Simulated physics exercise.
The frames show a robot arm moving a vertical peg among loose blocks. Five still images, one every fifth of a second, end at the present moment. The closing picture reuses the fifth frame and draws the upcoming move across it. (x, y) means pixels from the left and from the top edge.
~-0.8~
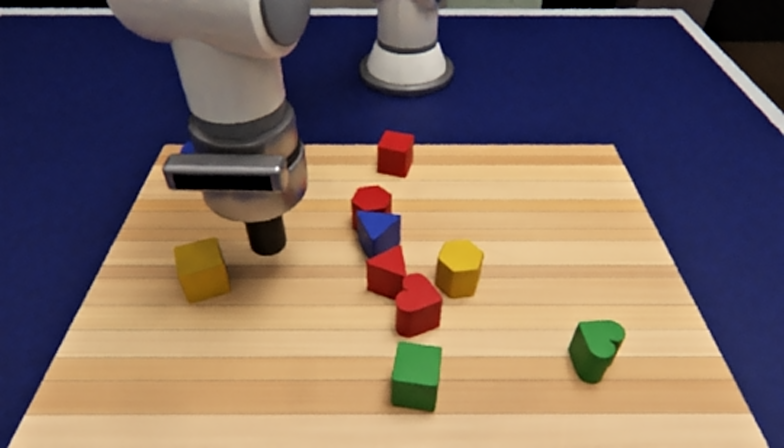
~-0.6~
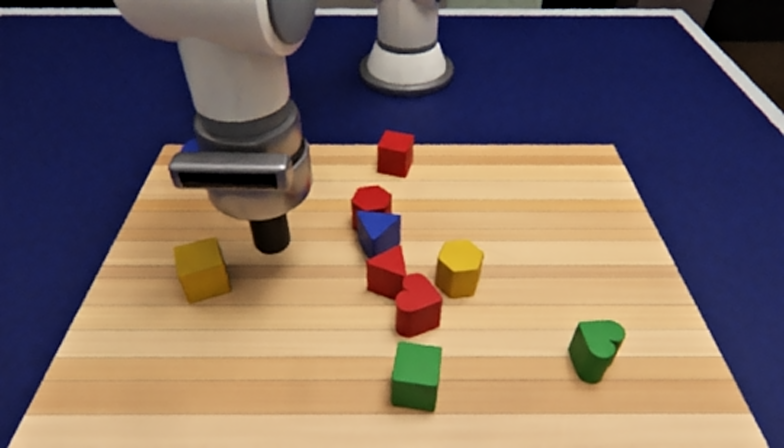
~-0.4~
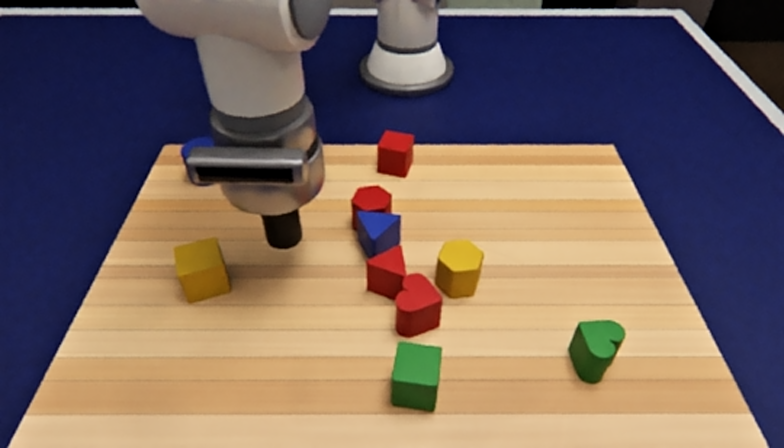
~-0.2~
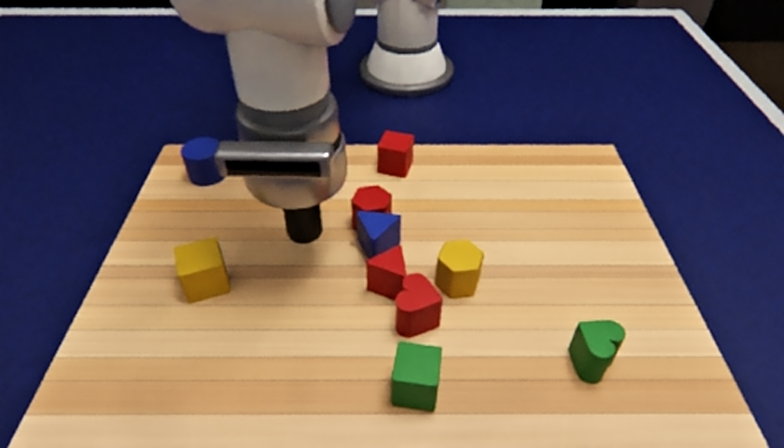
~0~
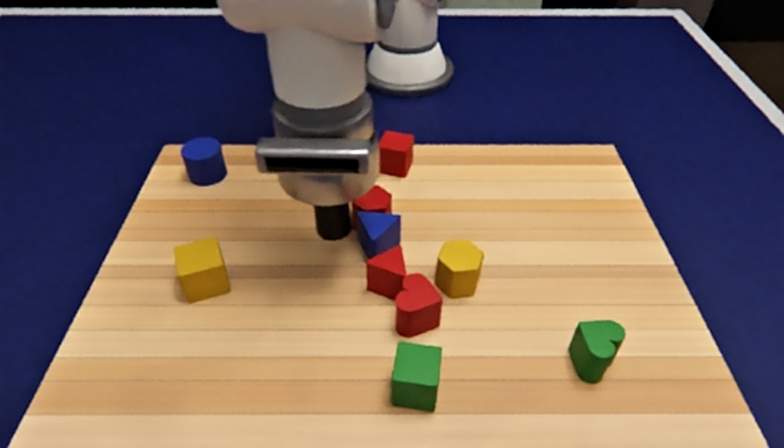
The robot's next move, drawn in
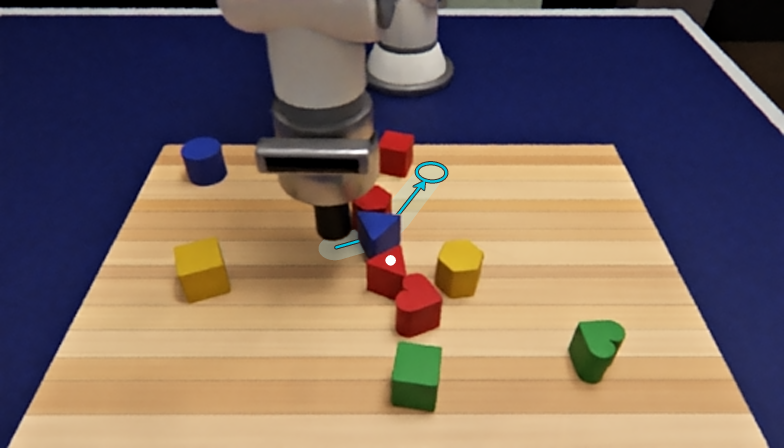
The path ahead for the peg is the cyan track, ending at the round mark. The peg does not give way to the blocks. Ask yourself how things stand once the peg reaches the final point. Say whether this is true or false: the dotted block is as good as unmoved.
The statement is correct.
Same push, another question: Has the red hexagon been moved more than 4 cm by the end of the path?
Yes.
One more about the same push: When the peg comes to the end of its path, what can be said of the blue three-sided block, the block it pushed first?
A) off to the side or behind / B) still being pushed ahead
That would be A.
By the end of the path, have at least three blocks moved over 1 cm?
Yes, it checks out.
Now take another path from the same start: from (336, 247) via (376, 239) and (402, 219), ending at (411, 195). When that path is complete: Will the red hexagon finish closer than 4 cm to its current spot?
I'd say no.
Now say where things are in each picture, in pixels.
Lower end of the peg at (269, 245), tops of blocks, red hexagon at (371, 197), blue three-sided block at (377, 221), red three-sided block at (391, 260), red square block at (396, 141), in the first frame.
Peg at (273, 243), blocks as before, in the second frame.
Peg at (285, 238), blocks as before, in the third frame.
Peg at (305, 233), blocks as before, in the fourth frame.
Peg at (334, 230), red hexagon at (371, 197), blue three-sided block at (377, 221), red three-sided block at (391, 260), red square block at (396, 141), in the fifth frame.
The drawn path runs from (336, 247) through (384, 229) and (410, 199) to (432, 172); the dot is on the red three-sided block.
The first path, step by step. One third of the way, peg at (384, 212); red hexagon at (395, 180), turned 45° anticlockwise; blue three-sided block at (405, 218), turned 65° clockwise.
Two thirds of the way, peg at (411, 182); red hexagon at (420, 153), turned 40° anticlockwise; blue three-sided block at (405, 218), turned 65° clockwise; red square block at (399, 136), turned 35° anticlockwise.
At the end, peg at (433, 155); red hexagon at (442, 129), turned 35° anticlockwise; blue three-sided block at (405, 218), turned 65° clockwise; red three-sided block not moved; red square block at (400, 132), turned 65° anticlockwise.
